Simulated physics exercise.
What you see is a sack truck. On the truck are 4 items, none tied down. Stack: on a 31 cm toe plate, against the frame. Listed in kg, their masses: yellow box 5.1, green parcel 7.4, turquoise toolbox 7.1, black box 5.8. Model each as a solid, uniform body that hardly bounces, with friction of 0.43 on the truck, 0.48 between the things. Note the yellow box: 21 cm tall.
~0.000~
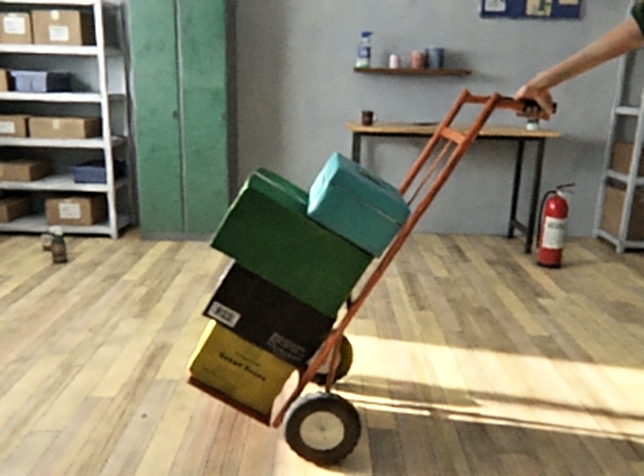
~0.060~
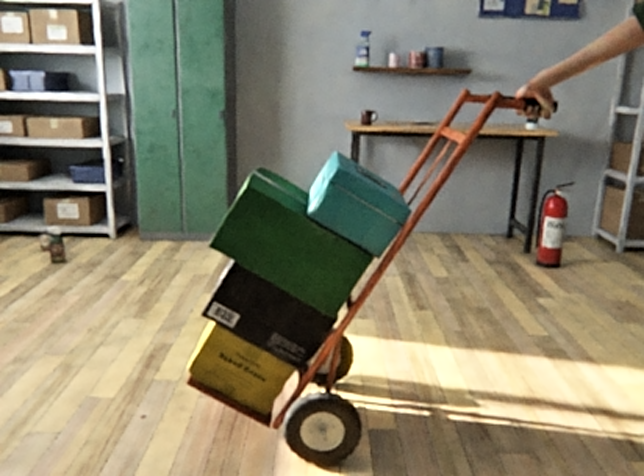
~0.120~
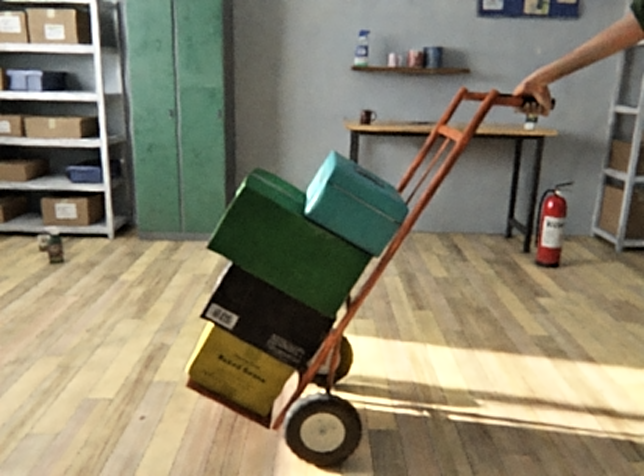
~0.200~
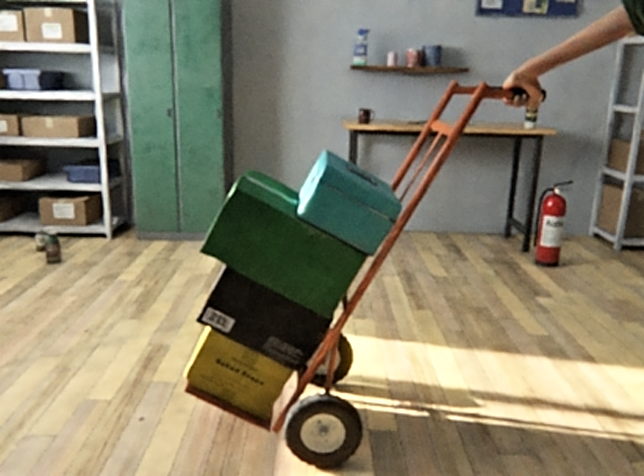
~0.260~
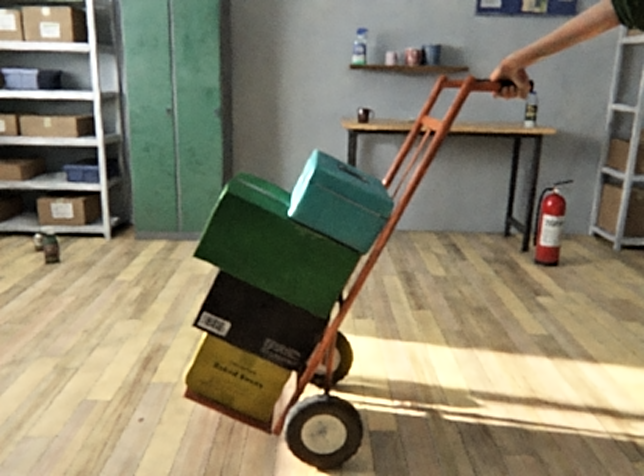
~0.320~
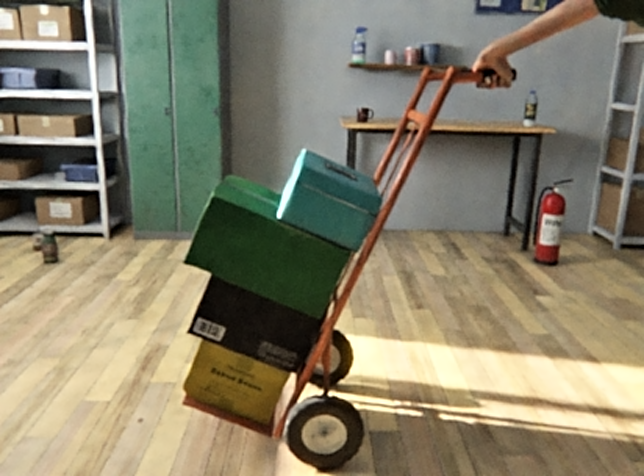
A red sack truck stacked with yellow, black, green and turquoise boxes stays leaned back at first, then gradually tilts more upright as a hand on its handle pushes it to the left, the wheels staying in place.
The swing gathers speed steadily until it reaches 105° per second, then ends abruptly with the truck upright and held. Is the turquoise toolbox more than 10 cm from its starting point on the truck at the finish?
Yes.
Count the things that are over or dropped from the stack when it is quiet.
In all, 4.
By 0.82 s, truck upright; turquoise toolbox rocked 11° off its seat near (202, 204); green parcel rocked 11° off its seat; black box rocked 11° off its seat.
By 1.42 s, truck upright; green parcel now dropped from the stack; turquoise toolbox rocked 41° off its seat near (82, 227); black box rocked 41° off its seat.
By 1.62 s, truck upright; turquoise toolbox and black box now dropped from the stack; yellow box rocked 68° off its seat.
By 1.92 s, truck upright; yellow box on its side.
When it is over (3.1 s), dropped from the stack, green parcel, turquoise toolbox and black box; lying over on the truck, yellow box.
